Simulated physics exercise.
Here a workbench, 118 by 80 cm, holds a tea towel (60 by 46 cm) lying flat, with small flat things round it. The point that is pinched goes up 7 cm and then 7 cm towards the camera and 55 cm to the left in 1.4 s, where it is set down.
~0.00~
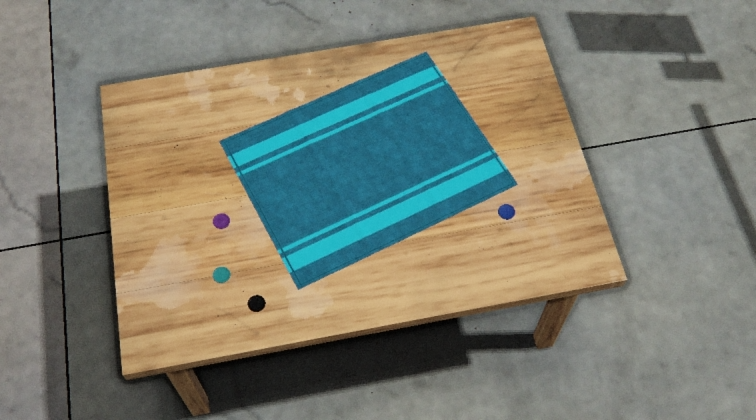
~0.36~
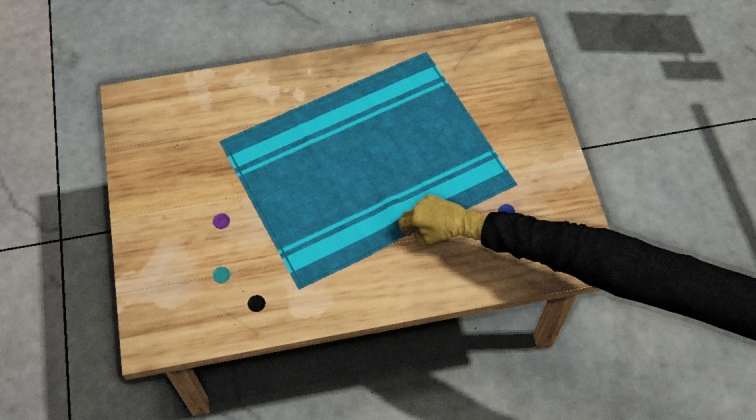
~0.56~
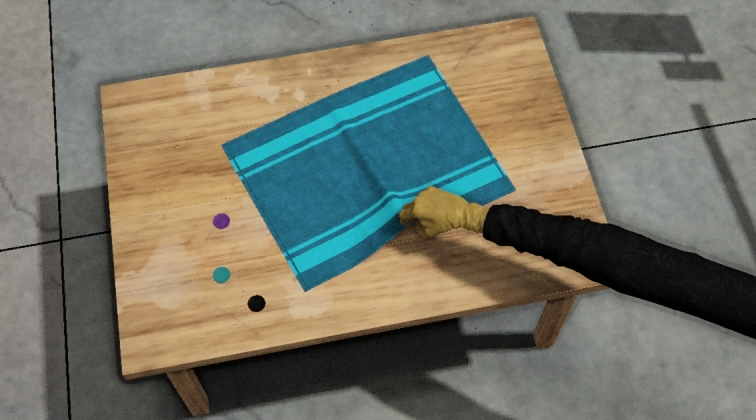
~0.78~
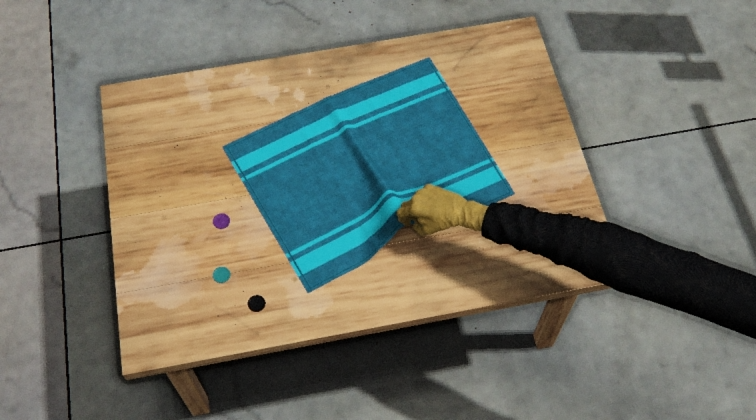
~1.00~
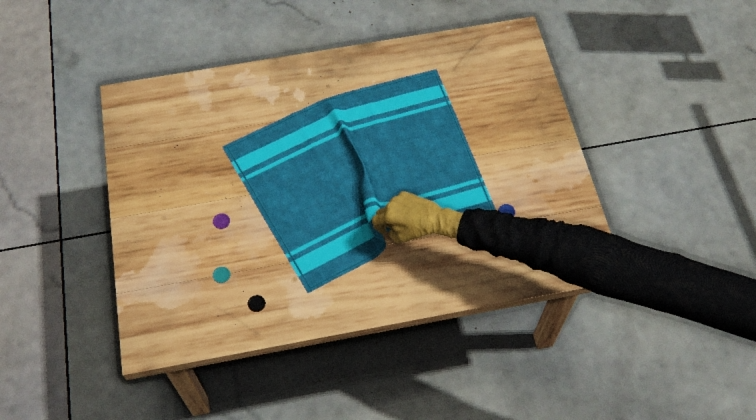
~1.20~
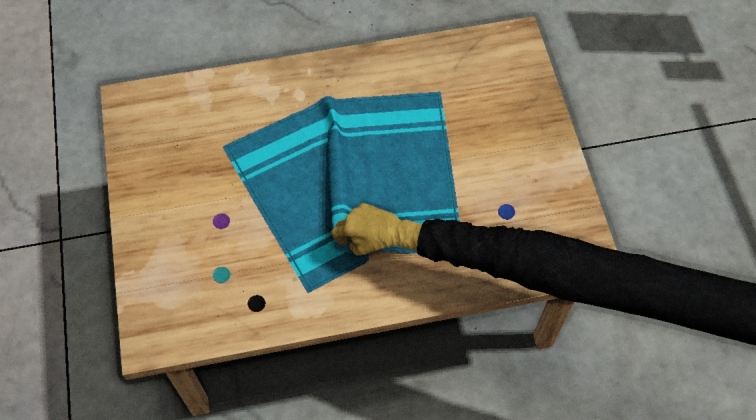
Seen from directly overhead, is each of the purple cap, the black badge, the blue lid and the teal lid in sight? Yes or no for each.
Answers: Purple cap - no; black badge - no; blue lid - yes; teal lid - no.
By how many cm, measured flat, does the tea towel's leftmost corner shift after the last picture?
4 cm.
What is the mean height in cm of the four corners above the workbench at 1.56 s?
0 cm.
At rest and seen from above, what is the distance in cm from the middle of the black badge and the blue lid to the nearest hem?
First: Approx. 5 cm; second: Approx. 37 cm.
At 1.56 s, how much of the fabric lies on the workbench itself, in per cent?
Share in contact: Around 60 %.
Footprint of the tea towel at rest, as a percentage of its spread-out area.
About 55 %.
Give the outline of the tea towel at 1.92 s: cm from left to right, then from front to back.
Outline at given time: Width approx. 48 cm, depth approx. 54 cm.
After 1.6 s, 60 % of it is down, spanning 45 by 54 cm, above no small thing.
After 1.9 s, 45 % of it is down, spanning 47 by 55 cm, above black badge, teal lid, purple cap.
After 2.3 s, 50 % of it is down, spanning 48 by 55 cm, above black badge, teal lid, purple cap.
After 2.6 s, 55 % of it is down, spanning 48 by 55 cm, above black badge, teal lid, purple cap.
After 3.6 s, 55 % of it is down, spanning 50 by 55 cm, above black badge, teal lid, purple cap.
